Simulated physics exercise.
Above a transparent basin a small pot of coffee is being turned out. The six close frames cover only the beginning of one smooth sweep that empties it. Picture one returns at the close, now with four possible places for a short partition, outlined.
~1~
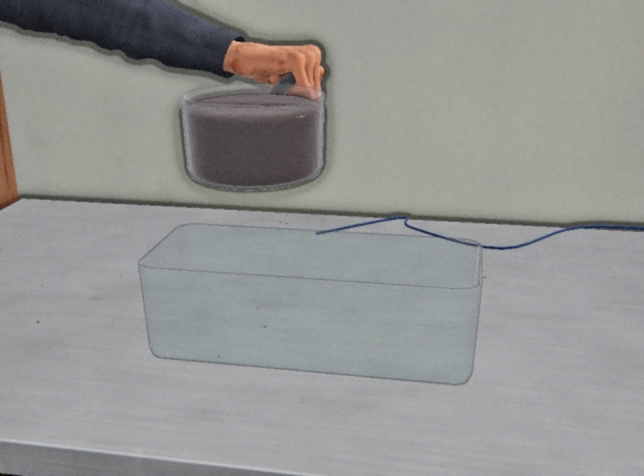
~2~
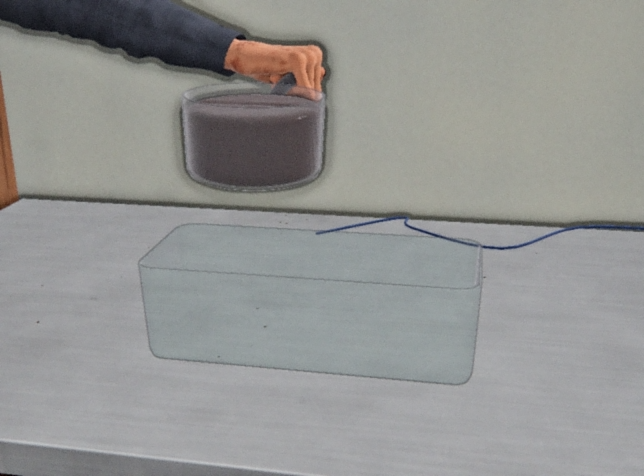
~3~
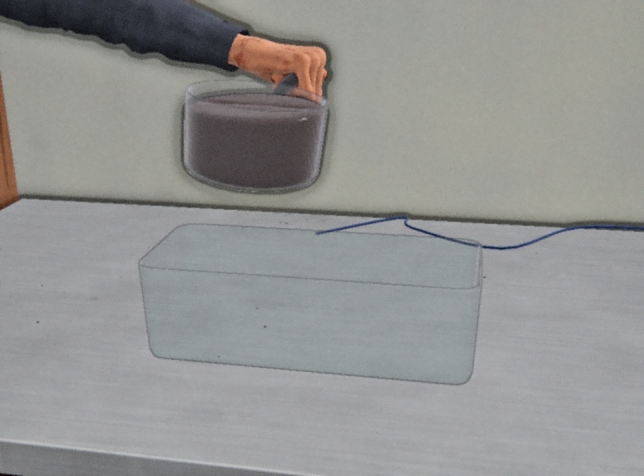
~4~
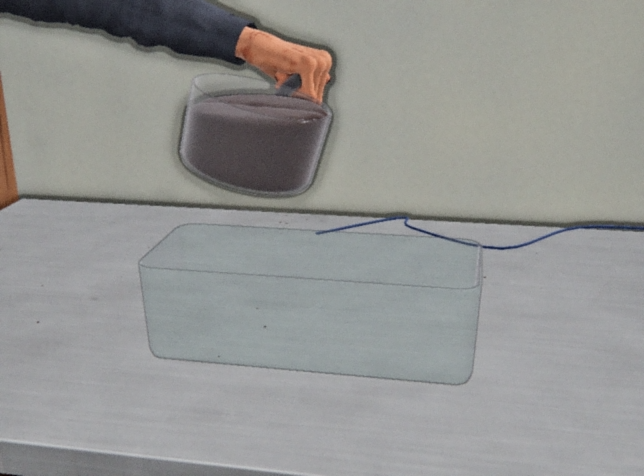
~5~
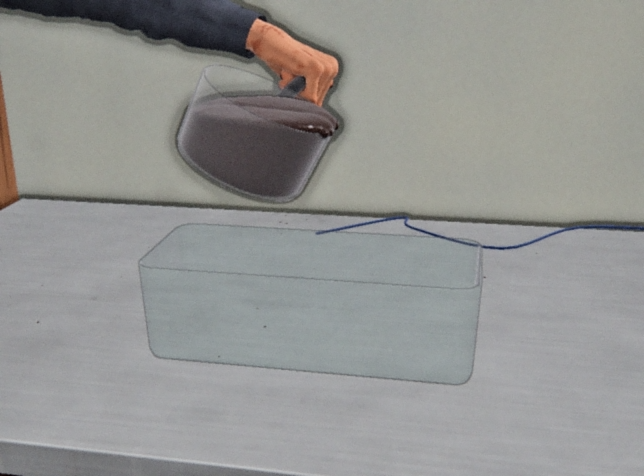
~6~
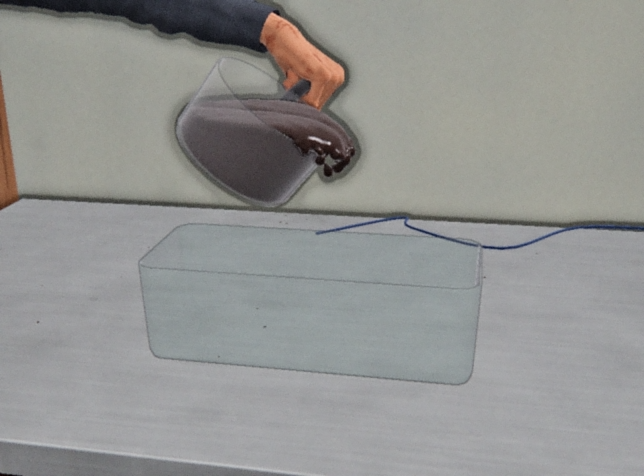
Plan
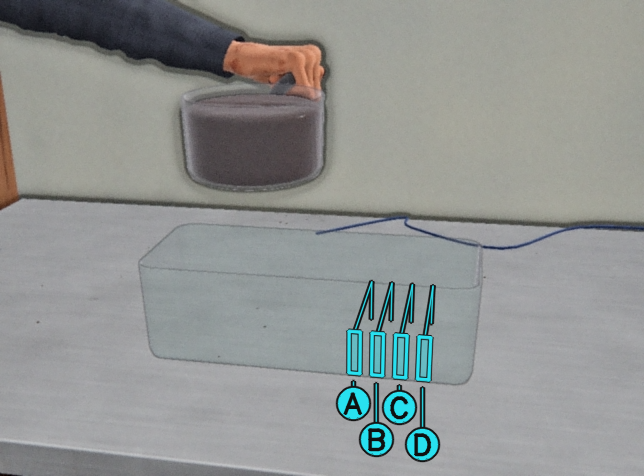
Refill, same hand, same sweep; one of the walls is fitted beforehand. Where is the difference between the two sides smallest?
The answer is position A.
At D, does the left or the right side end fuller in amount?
More ends on the left.
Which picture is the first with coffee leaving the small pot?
In picture 5.
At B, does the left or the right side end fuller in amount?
The left one.
On the marked copy, A at (353, 381); B at (376, 383); C at (399, 385); D at (422, 388).
With A, about 47 % ends left of the wall and 50 % right of it; 4 % is lost outside.
With B, about 67 % ends left of the wall and 29 % right of it; 4 % is lost outside.
With C, about 76 % ends left of the wall and 13 % right of it; 11 % is lost outside.
With D, about 85 % ends left of the wall and 10 % right of it; 5 % is lost outside.
